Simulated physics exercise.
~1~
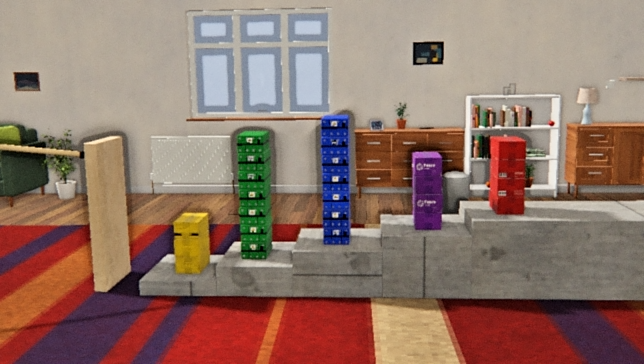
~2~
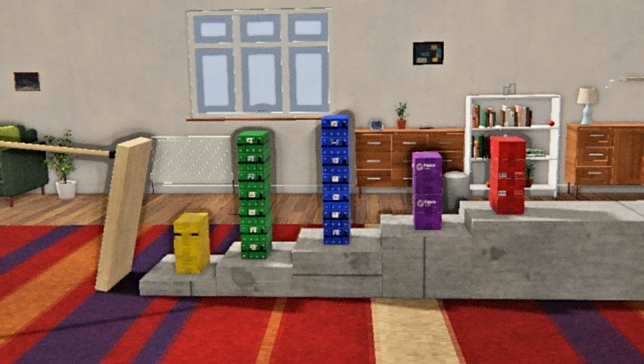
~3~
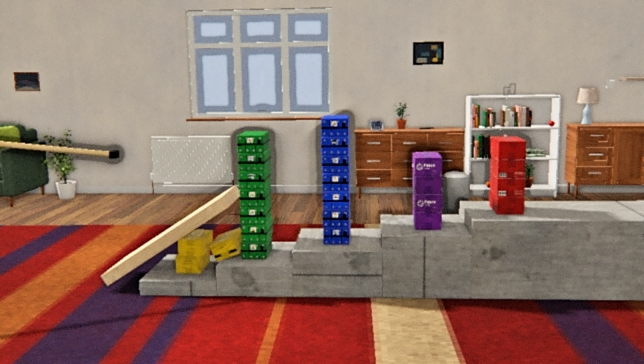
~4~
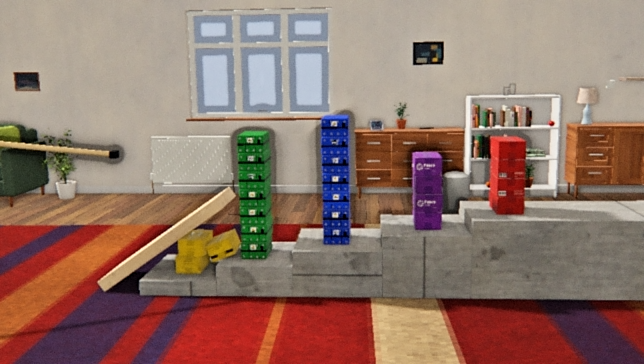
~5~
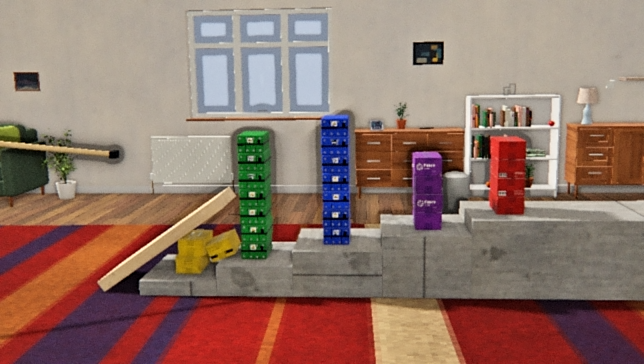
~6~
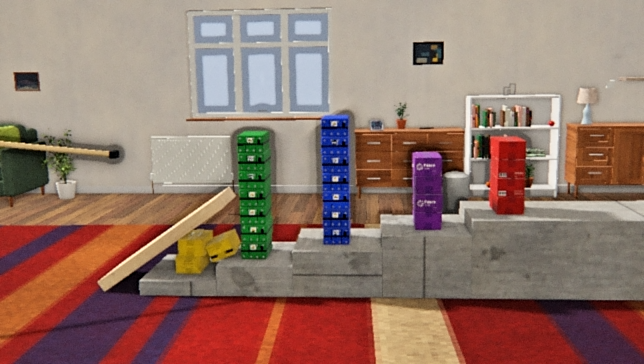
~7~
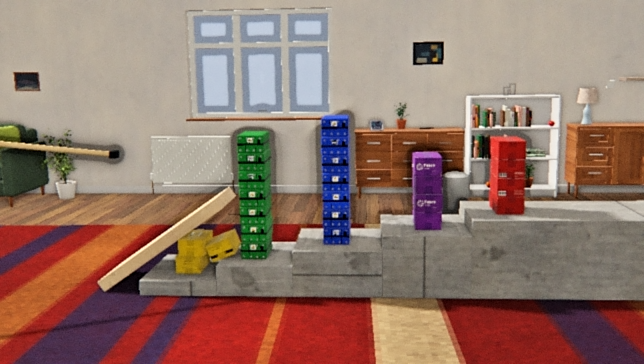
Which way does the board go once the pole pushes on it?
The board goes to the right, tipping over towards the stacks of boxes.
